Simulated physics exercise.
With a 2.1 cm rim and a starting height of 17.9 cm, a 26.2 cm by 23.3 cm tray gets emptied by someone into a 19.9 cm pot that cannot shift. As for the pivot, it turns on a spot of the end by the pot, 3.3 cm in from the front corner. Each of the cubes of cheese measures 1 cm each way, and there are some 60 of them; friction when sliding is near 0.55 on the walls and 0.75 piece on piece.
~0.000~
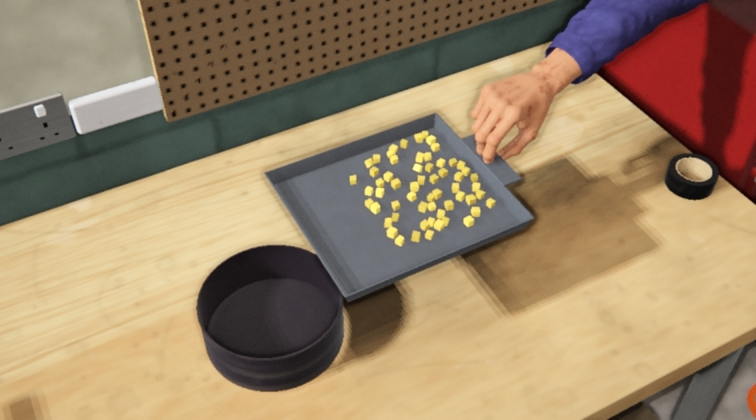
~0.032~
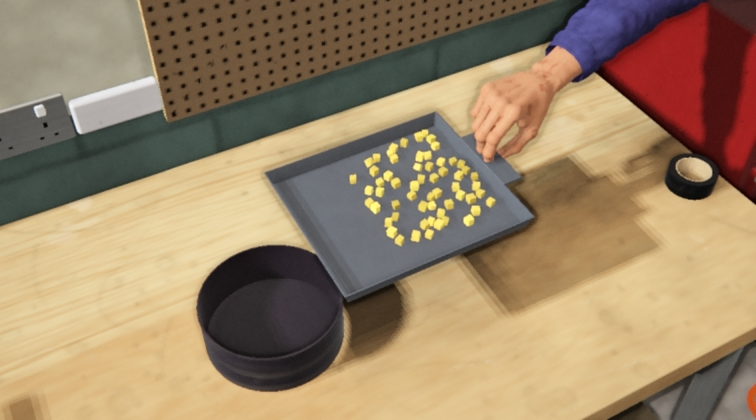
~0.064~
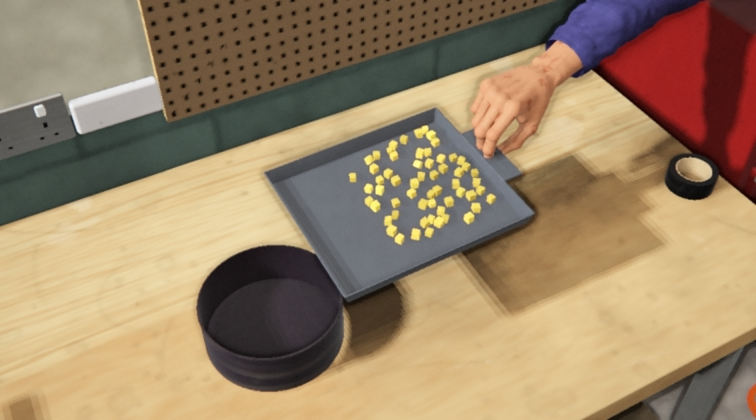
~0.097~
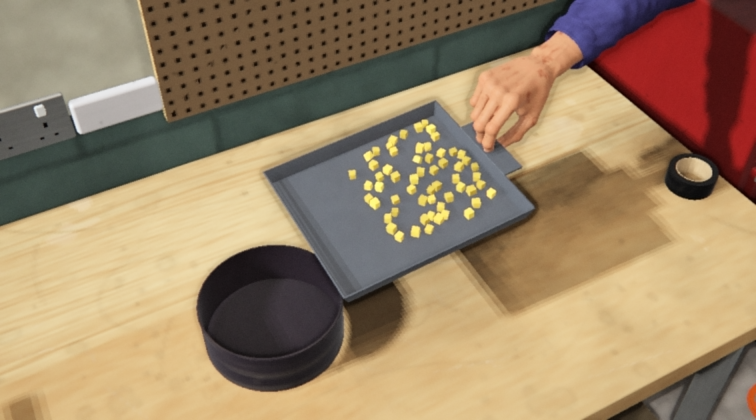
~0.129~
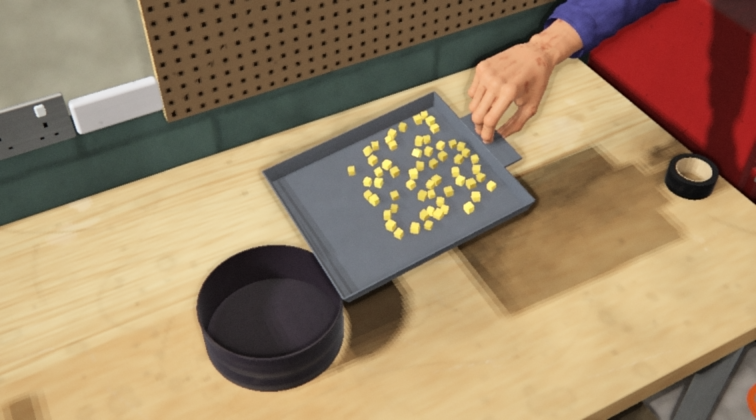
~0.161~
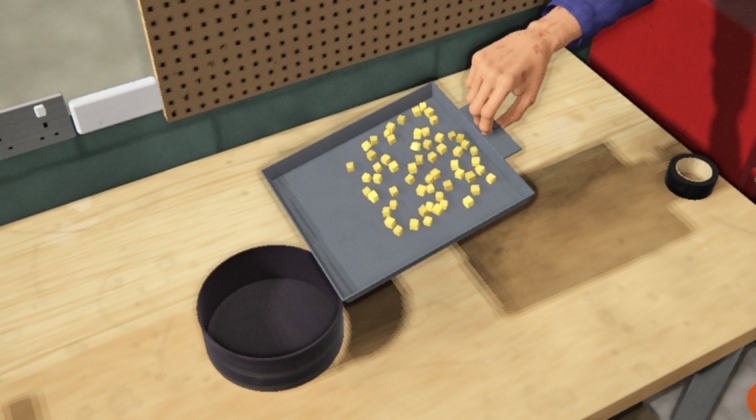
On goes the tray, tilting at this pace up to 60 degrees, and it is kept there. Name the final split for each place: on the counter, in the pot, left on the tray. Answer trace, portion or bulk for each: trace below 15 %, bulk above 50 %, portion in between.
Counter: Portion. Pot: Portion. Tray: Portion.
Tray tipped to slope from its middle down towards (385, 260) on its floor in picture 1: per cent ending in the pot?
The share comes to about 0 in a hundred.
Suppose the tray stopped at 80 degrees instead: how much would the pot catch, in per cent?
About 35 in a hundred would end up in the pot.
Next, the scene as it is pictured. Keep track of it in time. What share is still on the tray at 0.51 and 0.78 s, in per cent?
Sequence: 100; 50.
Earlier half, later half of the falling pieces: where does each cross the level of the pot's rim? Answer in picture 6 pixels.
Roughly (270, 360) to start, and after that (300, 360).
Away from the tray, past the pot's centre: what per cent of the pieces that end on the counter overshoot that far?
Share: Close to 90 %.
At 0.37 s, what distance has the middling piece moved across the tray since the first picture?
Roughly 0 cm.
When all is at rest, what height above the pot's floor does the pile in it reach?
My guess is around 1.0 centimetres.
After 0.37 s, tilt 36 degrees; the tray holds 100 %, the pot 0 %.
After 0.51 s, tilt 53 degrees; the tray holds 100 %, the pot 0 %.
After 0.78 s, tilt 60 degrees; the tray holds 50 %, the pot 0 %.
By 2.1 s all is still; counter 35 %, pot 30 %, tray 30 %.
